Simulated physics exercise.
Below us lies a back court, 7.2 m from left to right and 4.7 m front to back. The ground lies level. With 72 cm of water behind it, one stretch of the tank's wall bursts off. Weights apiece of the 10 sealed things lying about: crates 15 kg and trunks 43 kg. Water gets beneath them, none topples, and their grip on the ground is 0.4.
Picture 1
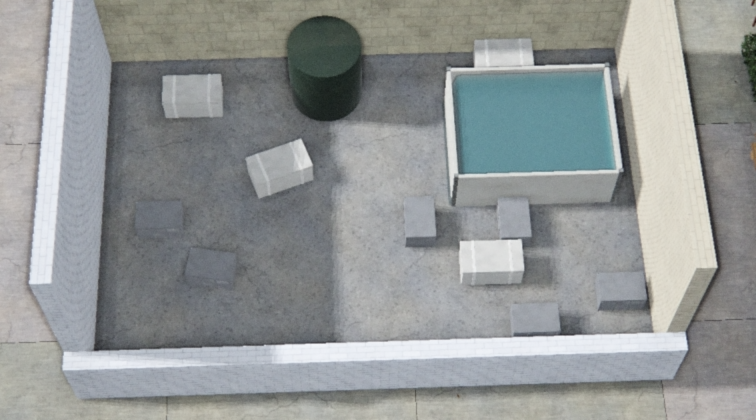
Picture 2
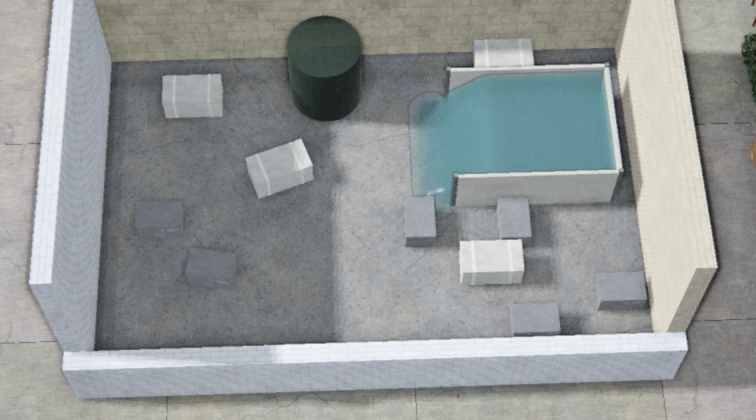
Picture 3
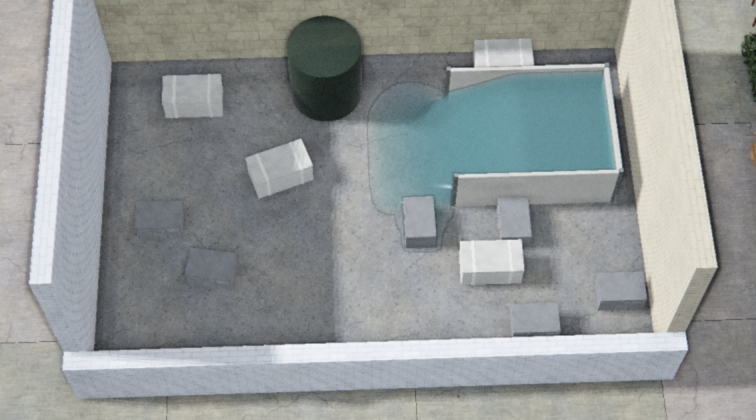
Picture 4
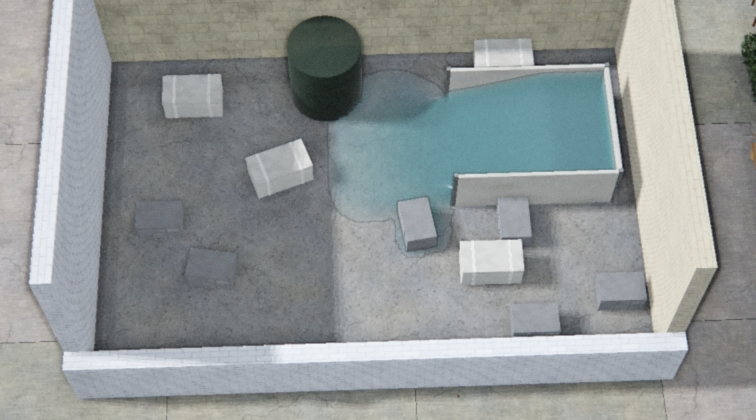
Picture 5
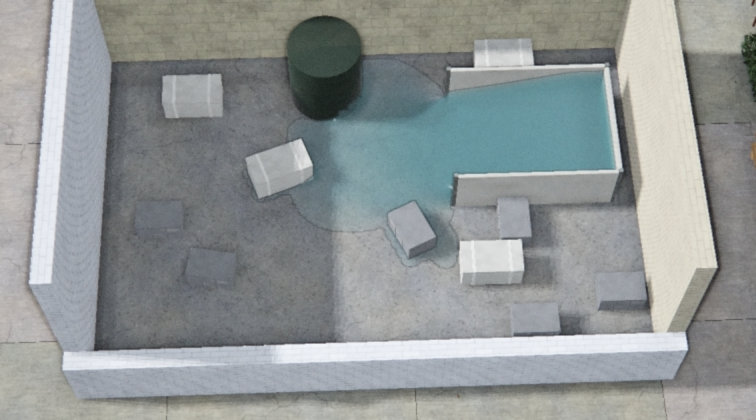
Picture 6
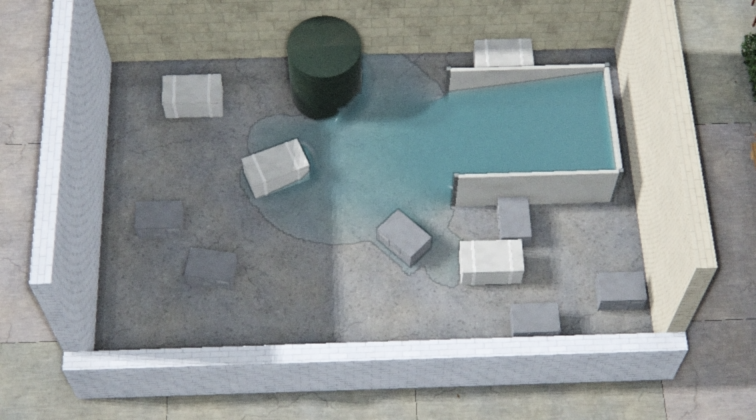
At the start, a tank of blue-green water stands at the right of a walled court scattered with grey crates and pale trunks. The tank's left side bursts away and water spreads leftward around a dark green cylinder, turning one nearby crate and pushing it down-left, then nudging a trunk slightly left.
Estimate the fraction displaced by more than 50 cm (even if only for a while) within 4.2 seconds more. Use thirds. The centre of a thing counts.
It is one to two thirds.
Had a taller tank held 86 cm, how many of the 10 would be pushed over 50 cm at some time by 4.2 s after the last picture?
In that case 6 of them.
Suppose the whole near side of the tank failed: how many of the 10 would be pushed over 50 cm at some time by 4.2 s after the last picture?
Then 7.
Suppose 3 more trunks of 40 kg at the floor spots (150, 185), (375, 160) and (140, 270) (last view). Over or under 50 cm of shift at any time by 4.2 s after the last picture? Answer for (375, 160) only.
Answer: More.
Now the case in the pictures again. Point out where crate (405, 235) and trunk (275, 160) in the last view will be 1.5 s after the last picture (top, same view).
Near (376, 292) and (123, 162).
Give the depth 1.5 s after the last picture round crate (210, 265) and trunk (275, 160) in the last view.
Roughly 5 and 16 cm.
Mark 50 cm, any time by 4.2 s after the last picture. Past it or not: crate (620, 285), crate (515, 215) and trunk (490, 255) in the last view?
In that order: Short of it, short of it, under.
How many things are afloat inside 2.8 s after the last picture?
3 of them.
Then, 0.4 s after the last picture 1 of 10 are over 50 cm from their spots; 0 afloat.
Then, 1.5 s after the last picture 3 of 10 are over 50 cm from their spots; 1 afloat.
Then, 2.8 s after the last picture 5 of 10 are over 50 cm from their spots; 3 afloat.
Then, 4.2 s after the last picture 5 of 10 are over 50 cm from their spots, and 5 have been at some point; 4 afloat.
